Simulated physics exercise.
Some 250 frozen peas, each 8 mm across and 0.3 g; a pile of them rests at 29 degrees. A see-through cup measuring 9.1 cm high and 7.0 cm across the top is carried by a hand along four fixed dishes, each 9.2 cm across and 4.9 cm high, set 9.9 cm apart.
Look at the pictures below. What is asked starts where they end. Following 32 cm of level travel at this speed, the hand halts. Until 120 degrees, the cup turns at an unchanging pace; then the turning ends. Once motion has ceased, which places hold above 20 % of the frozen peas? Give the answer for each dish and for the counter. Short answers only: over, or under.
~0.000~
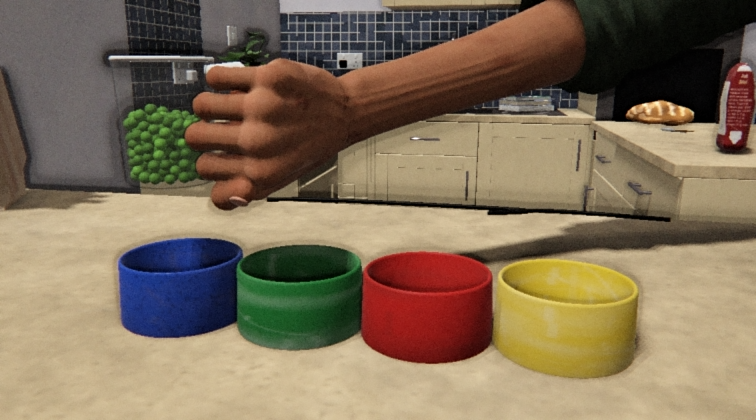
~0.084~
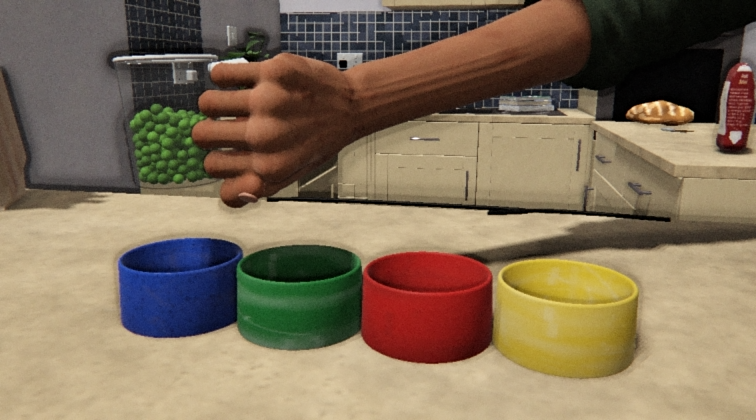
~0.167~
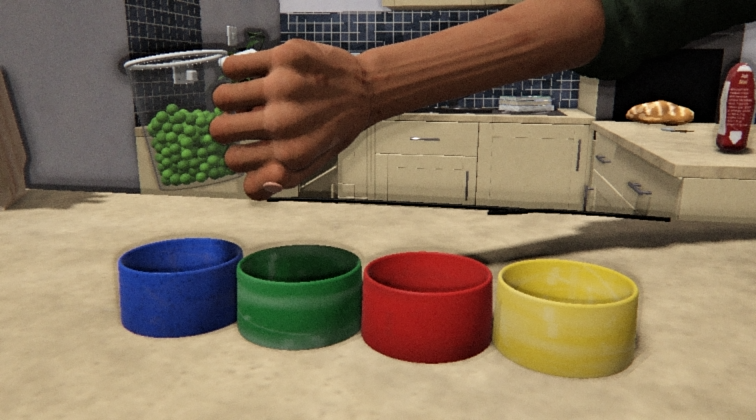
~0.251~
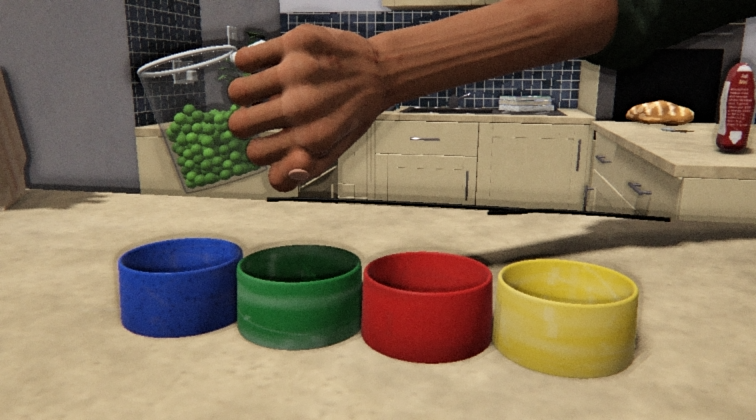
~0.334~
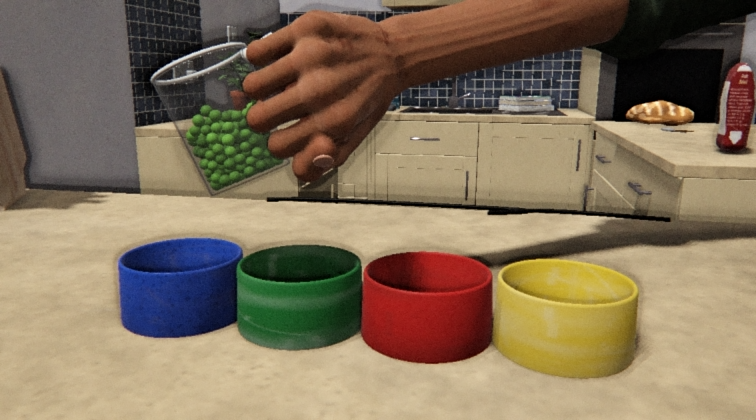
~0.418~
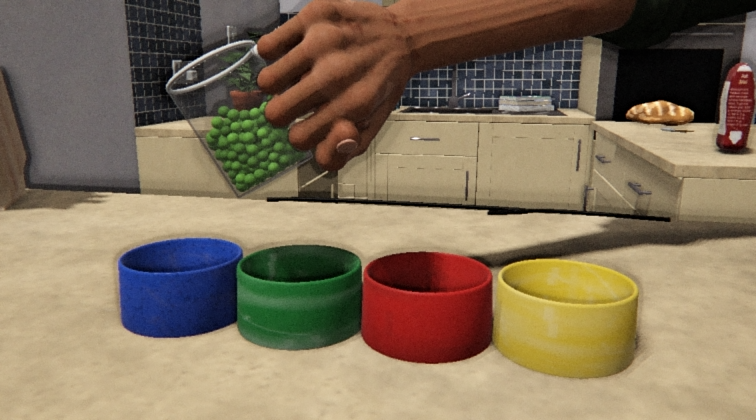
My prediction: Red: I expect it will get more than a fifth of the pieces. Blue: I expect it will get a fifth or less of the pieces. Green: I expect it will get a fifth or less of the pieces. Yellow: I expect it will get a fifth or less of the pieces. Counter: I expect it will get a fifth or less of the pieces.
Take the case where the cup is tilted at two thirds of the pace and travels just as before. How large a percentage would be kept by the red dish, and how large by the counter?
In that case the red dish gets 30 while the counter gets 20.
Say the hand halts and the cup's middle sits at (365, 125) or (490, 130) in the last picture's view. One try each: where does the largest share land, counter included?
The biggest share goes to green first, then to red.
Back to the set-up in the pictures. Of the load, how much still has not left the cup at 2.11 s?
My guess is near 0 per cent.
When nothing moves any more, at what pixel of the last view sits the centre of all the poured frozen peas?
Roughly pixel (427, 310).
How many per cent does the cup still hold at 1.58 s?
Roughly 30 in a hundred.
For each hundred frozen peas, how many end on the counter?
Close to 0 %, more or less.
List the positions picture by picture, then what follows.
The first frame shows cup at (168, 121), tilt 0 degrees, lip at (120, 59), moved 0.0 cm; middle of the pieces at (173, 146); blue dish at (182, 255); green dish at (300, 263); red dish at (428, 272); yellow dish at (566, 281).
The second frame shows cup at (174, 121), tilt 2 degrees, lip at (124, 61), moved 0.5 cm; middle of the pieces at (180, 147).
The third frame shows cup at (190, 122), tilt 9 degrees, lip at (135, 68), moved 1.8 cm; middle of the pieces at (199, 147).
The fourth frame shows cup at (208, 122), tilt 16 degrees, lip at (148, 75), moved 3.3 cm; middle of the pieces at (220, 146).
The fifth frame shows cup at (226, 122), tilt 23 degrees, lip at (161, 83), moved 4.7 cm; middle of the pieces at (240, 146).
The sixth frame shows cup at (244, 123), tilt 30 degrees, lip at (176, 92), moved 6.2 cm; middle of the pieces at (261, 145); blue dish at (182, 255); green dish at (300, 263); red dish at (428, 272); yellow dish at (566, 281). The cup turns about 85 degrees a second and travels 17 cm a second.
After 1.11 s, tilt 88 degrees; cup holds 100 %.
After 1.58 s, tilt 120 degrees; cup holds 30 %, red 55 %.
Then, at 2.11 s, tilt 120 degrees; cup holds 0 %, red 100 %.
At rest (2.4 s), red 100 %, blue 0 %, green 0 %, yellow 0 %, counter 0 %.
